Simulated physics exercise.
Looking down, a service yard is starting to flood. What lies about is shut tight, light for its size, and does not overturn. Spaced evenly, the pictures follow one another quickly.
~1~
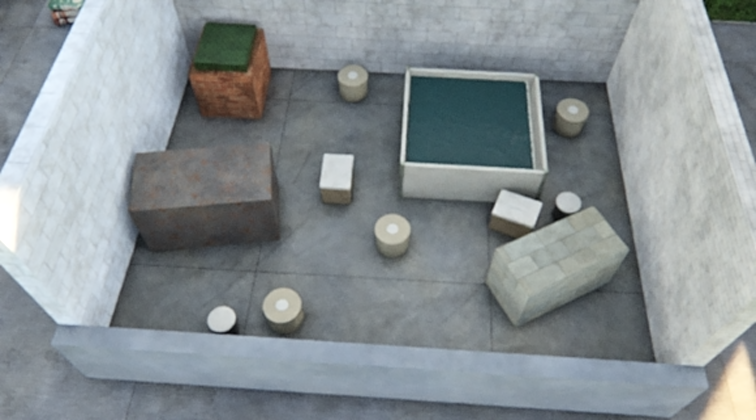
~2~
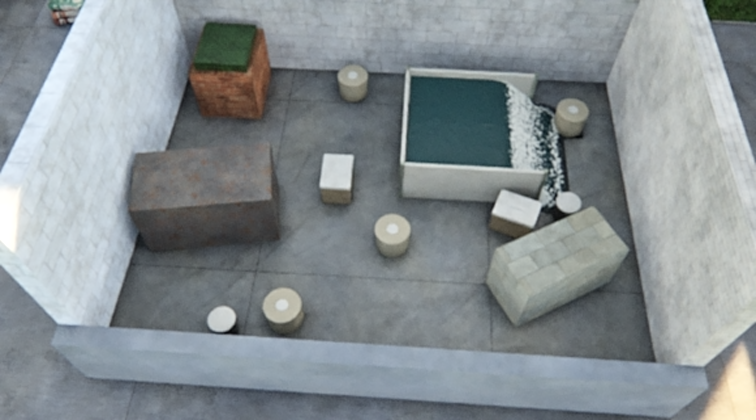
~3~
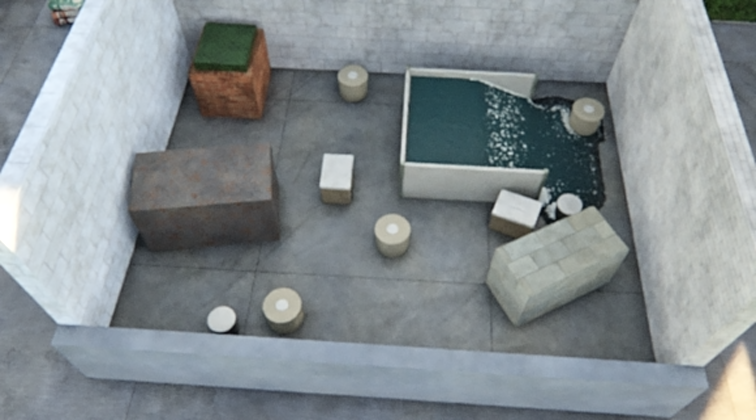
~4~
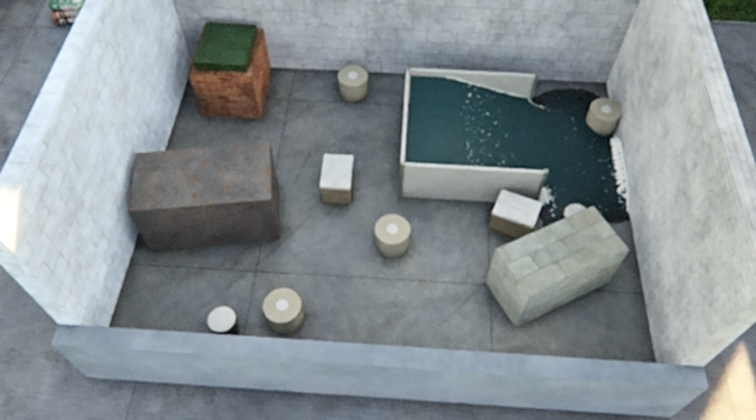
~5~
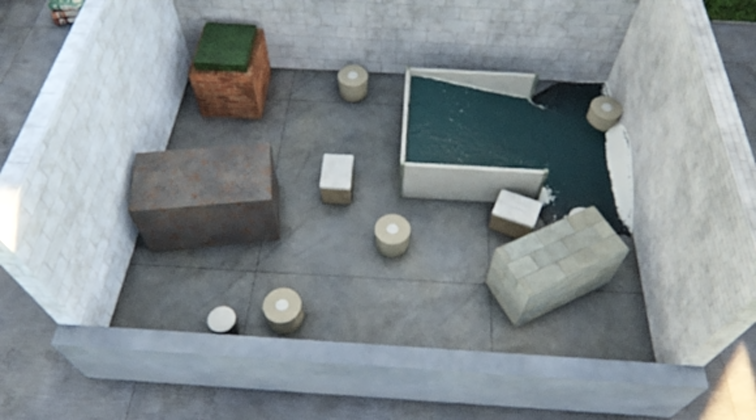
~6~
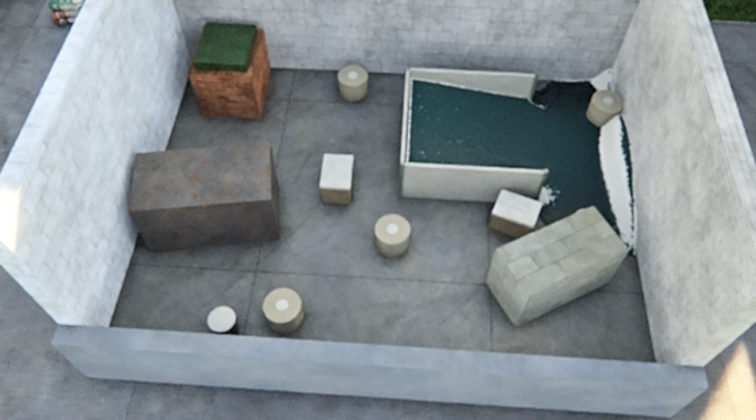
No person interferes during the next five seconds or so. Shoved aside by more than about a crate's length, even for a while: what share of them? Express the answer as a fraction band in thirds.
Fraction band: 2/3 or more.
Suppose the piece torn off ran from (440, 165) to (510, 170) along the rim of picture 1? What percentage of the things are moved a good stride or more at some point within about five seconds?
I'd say around 60 per cent.
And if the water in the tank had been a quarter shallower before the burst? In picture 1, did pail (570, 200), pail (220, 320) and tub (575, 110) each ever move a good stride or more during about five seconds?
First: Goes past it; second: Falls short; third: Goes past it.
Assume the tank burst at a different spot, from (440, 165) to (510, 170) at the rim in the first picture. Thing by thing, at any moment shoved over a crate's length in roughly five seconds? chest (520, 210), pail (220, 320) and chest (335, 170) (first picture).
In turn: Cleared that distance, cleared that distance, stayed short.
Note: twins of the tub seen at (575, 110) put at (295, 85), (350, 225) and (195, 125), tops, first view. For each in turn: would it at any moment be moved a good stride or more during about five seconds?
Twin one: Slides well clear; twin two: Barely shifts; twin three: Barely shifts.
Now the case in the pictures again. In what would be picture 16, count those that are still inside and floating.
That number is 3.
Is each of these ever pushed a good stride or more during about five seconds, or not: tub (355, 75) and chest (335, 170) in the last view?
In the order asked: Over that mark, then a lesser distance.
A moment on, 2 of 10 are well off their spots; 1 afloat.
Next, 3 of 10 are well off their spots; 3 afloat.
Later, 5 of 10 are well off their spots; 4 afloat.
In the end, 9 of 10 are well off their spots, and 9 have been at some point; 6 afloat.
